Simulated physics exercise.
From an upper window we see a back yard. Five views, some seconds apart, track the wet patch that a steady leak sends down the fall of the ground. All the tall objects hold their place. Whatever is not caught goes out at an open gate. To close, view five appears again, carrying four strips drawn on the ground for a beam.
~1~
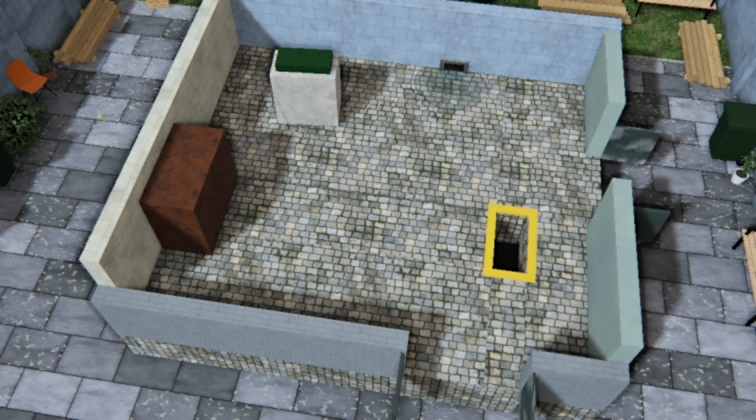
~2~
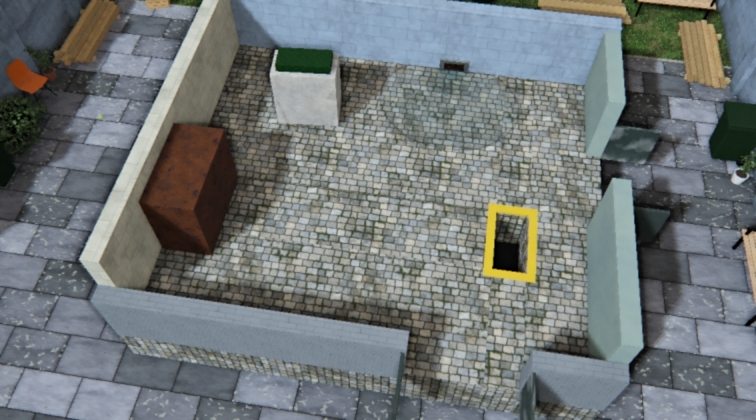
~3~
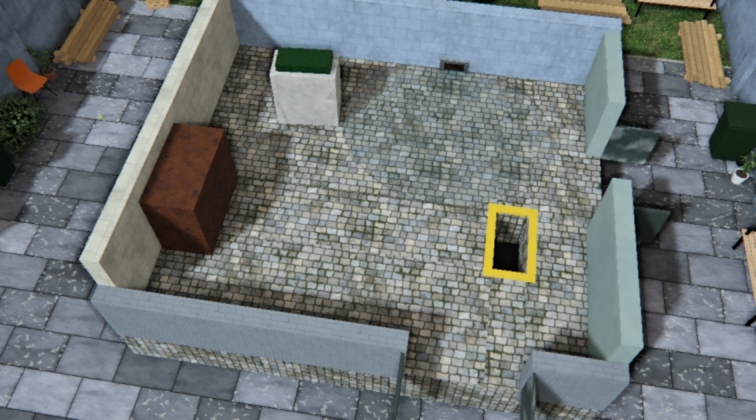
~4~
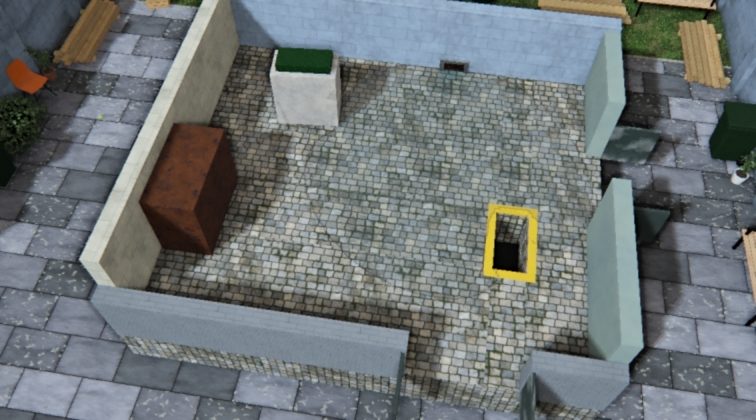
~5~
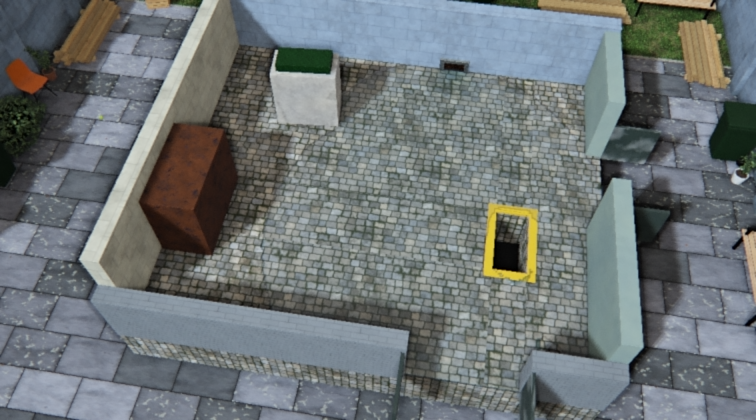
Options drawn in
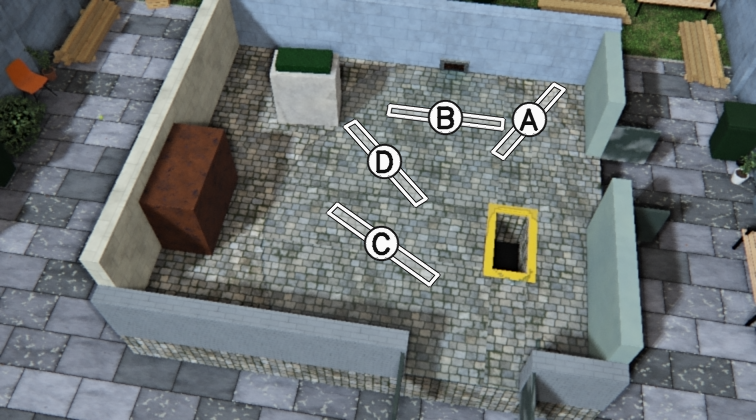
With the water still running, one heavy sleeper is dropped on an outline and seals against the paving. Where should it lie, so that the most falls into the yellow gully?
Best: D.
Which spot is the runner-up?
C it is.
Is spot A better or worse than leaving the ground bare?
Spot A is worse.
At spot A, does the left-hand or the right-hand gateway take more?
More leaves on the left.
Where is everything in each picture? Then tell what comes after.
The first picture shows outfall at (454, 66); yellow gully at (511, 242); open gate at (463, 365); open gate at (586, 191); 3 % of the ground under water, visible out to (441, 102); yellow gully still dry.
In the second picture, 10 % of the ground under water, visible out to (417, 138); yellow gully still dry.
In the third picture, 23 % of the ground under water, visible out to (486, 200); yellow gully still dry.
In the fourth picture, 40 % of the ground under water, visible out to (406, 285); yellow gully taking water.
In the fifth picture, 58 % of the ground under water, visible out to (587, 331); yellow gully taking water.
In white, A from (498, 155) to (558, 86); B from (389, 110) to (502, 124); C from (333, 208) to (433, 279); D from (350, 123) to (420, 201).
With A, about 17 % of the stream goes into the yellow gully, about 81 % out by the gates.
With B, about 14 % of the stream goes into the yellow gully, about 84 % out by the gates.
With C, about 27 % of the stream goes into the yellow gully, about 71 % out by the gates.
With D, about 46 % of the stream goes into the yellow gully, about 51 % out by the gates.
